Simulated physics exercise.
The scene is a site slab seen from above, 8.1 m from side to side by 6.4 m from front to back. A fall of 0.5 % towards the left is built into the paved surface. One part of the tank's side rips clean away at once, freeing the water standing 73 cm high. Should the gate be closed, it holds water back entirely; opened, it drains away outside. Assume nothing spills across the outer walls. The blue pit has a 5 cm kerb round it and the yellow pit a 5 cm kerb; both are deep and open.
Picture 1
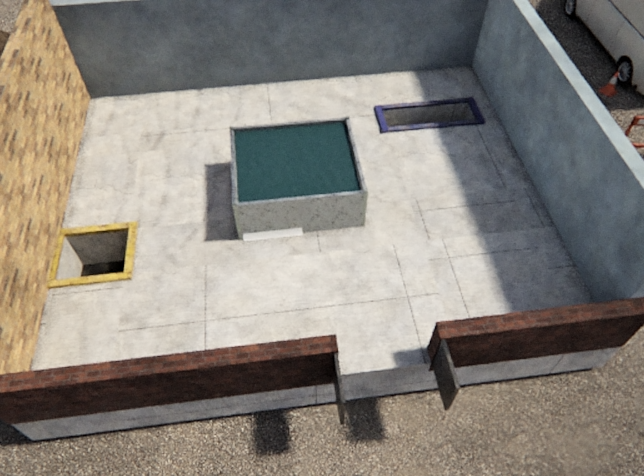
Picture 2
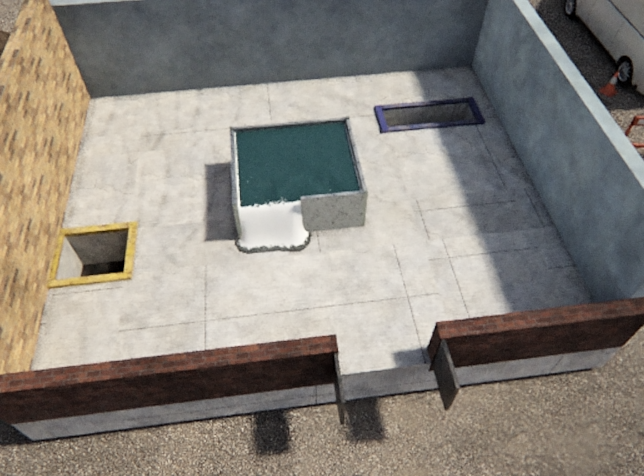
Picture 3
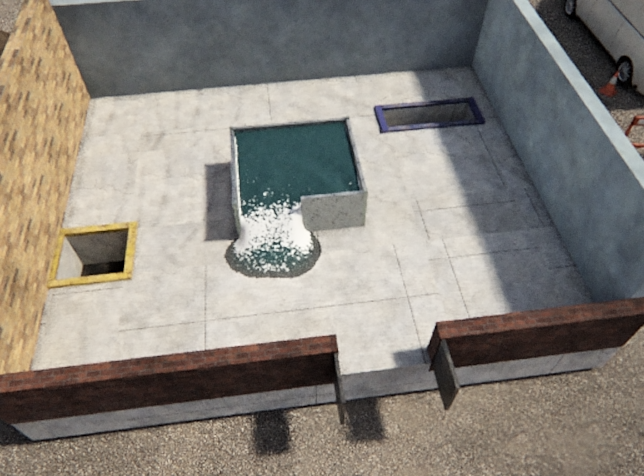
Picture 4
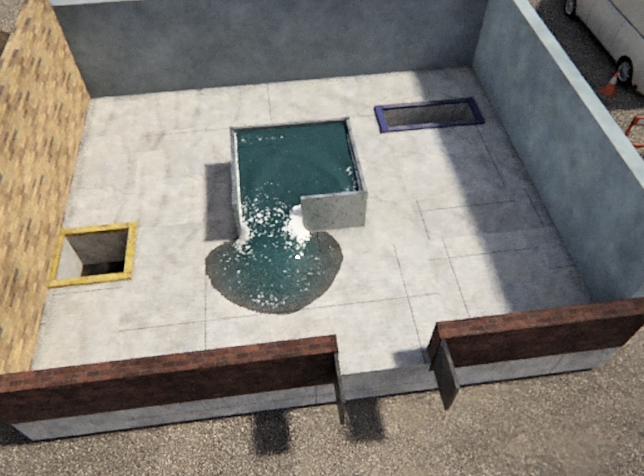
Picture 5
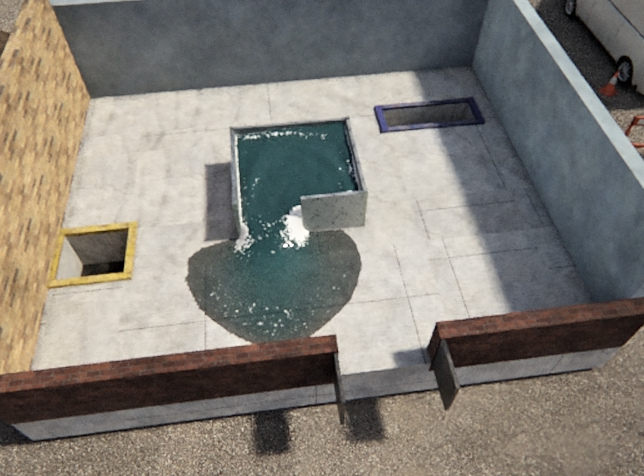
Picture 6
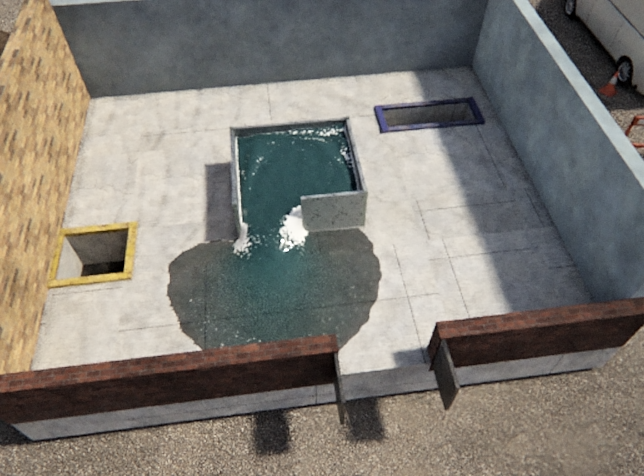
Water bursting from the broken front of a square tank, foaming at the gap and spreading across a pale walled slab.
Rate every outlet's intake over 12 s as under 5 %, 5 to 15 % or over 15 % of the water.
Intake: Gate more than 15 %, blue pit not even 5 %, yellow pit above 15 %.
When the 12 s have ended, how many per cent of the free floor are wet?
Roughly 75 % of the floor is wet.
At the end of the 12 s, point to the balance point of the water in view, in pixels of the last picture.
Roughly (279, 233).
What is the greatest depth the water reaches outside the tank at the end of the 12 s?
Max depth: About 8 centimetres.
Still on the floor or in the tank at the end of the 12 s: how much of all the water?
Share still there: About 56 %.
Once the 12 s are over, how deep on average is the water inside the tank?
Roughly 6 centimetres.
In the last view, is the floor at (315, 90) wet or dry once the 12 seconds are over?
Not yet touched.
A moment later water covers 20 % of the floor and is deepest (38 cm) near (270, 367); gone so far, the gate 1 %, the blue pit 0 %, the yellow pit 0 %.
Soon after water covers 20 % of the floor and is deepest (44 cm) near (26, 397); gone so far, the gate 5 %, the blue pit 0 %, the yellow pit 0 %.
Next water covers 30 % of the floor and is deepest (27 cm) near (40, 396); gone so far, the gate 10 %, the blue pit 0 %, the yellow pit 5 %.
Later on water covers 45 % of the floor and is deepest (15 cm) near (26, 397); gone so far, the gate 16 %, the blue pit 0 %, the yellow pit 19 %.
At the end water covers 75 % of the floor and is deepest (8 cm) near (26, 397); gone so far, the gate 19 %, the blue pit 0 %, the yellow pit 25 %.
